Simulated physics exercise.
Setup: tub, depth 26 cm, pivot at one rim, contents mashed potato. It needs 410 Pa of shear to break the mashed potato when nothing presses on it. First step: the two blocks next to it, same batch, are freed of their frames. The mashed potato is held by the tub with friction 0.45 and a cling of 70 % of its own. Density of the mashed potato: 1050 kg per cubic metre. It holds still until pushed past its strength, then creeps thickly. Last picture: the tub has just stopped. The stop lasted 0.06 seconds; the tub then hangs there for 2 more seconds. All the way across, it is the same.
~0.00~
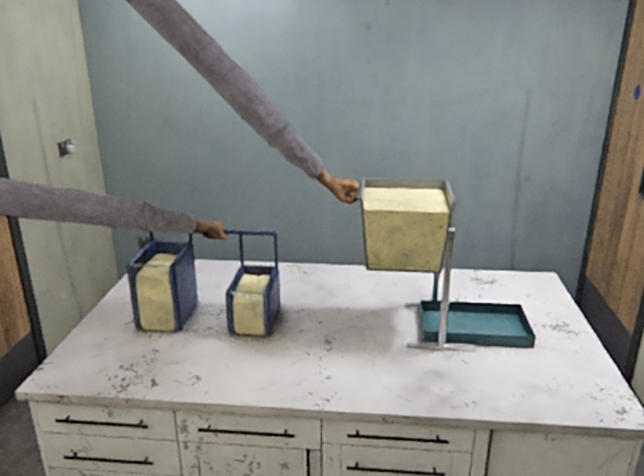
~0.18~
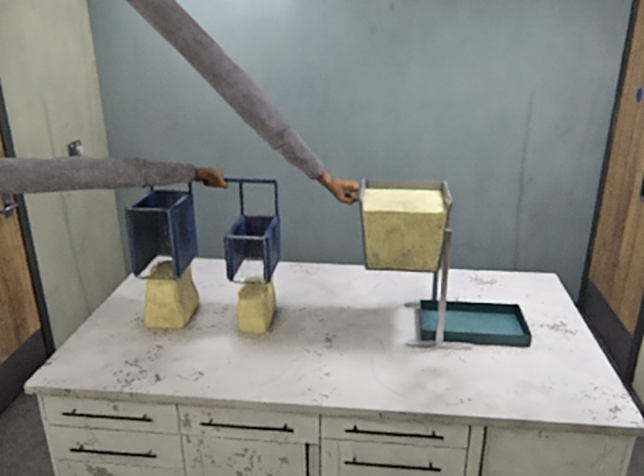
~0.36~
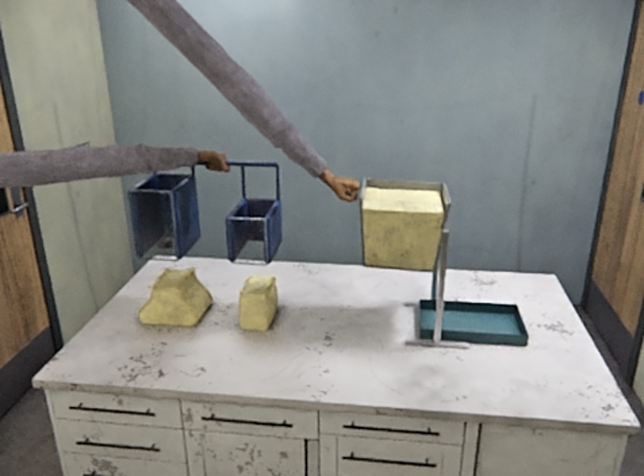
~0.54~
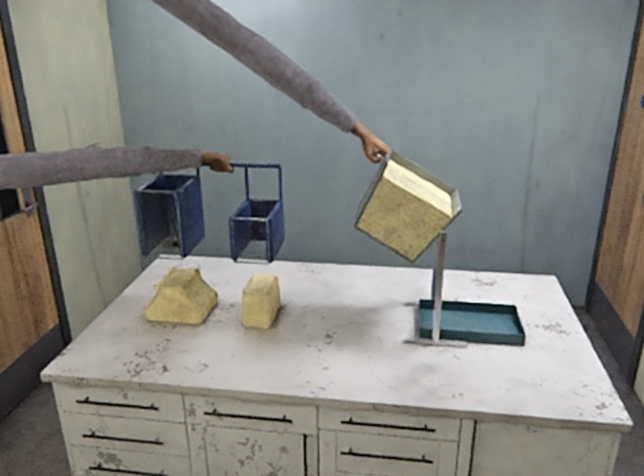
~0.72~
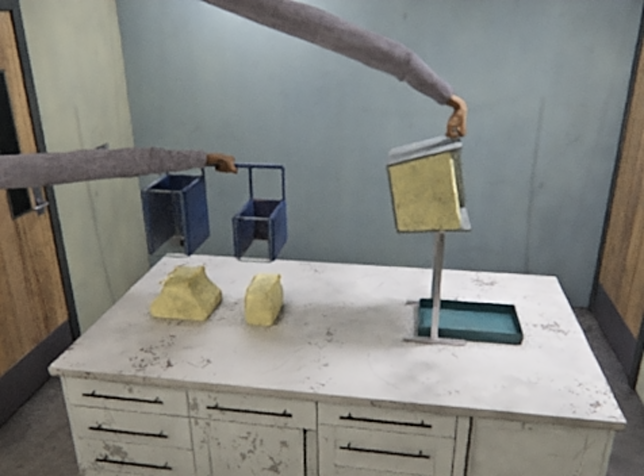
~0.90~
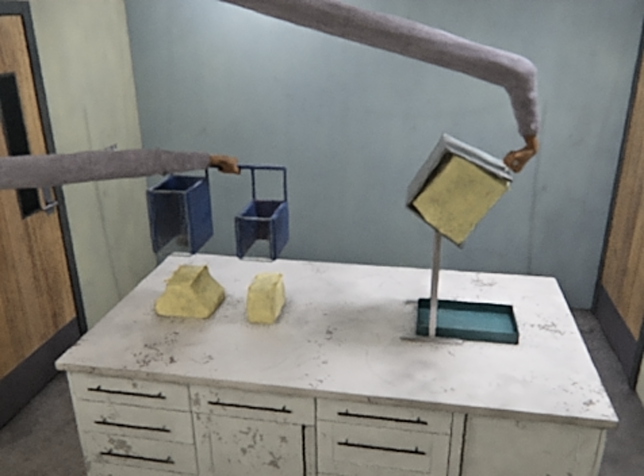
On a white counter, hands lift blue holders off yellow blocks, then rotate a yellow-filled tub clockwise.
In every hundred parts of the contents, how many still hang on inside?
About 0 in every hundred.
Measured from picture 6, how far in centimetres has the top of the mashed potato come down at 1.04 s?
About 16 cm.
After 1.04 s, the tub is at 120 degrees and holds 33 %.
After 1.21 s, the tub is at 120 degrees and holds 0 %.
After 1.38 s, the tub is at 120 degrees and holds 0 %.
After 1.55 s, the tub is at 120 degrees and holds 0 %.
After 2.90 s, the tub is at 120 degrees and holds 0 %.
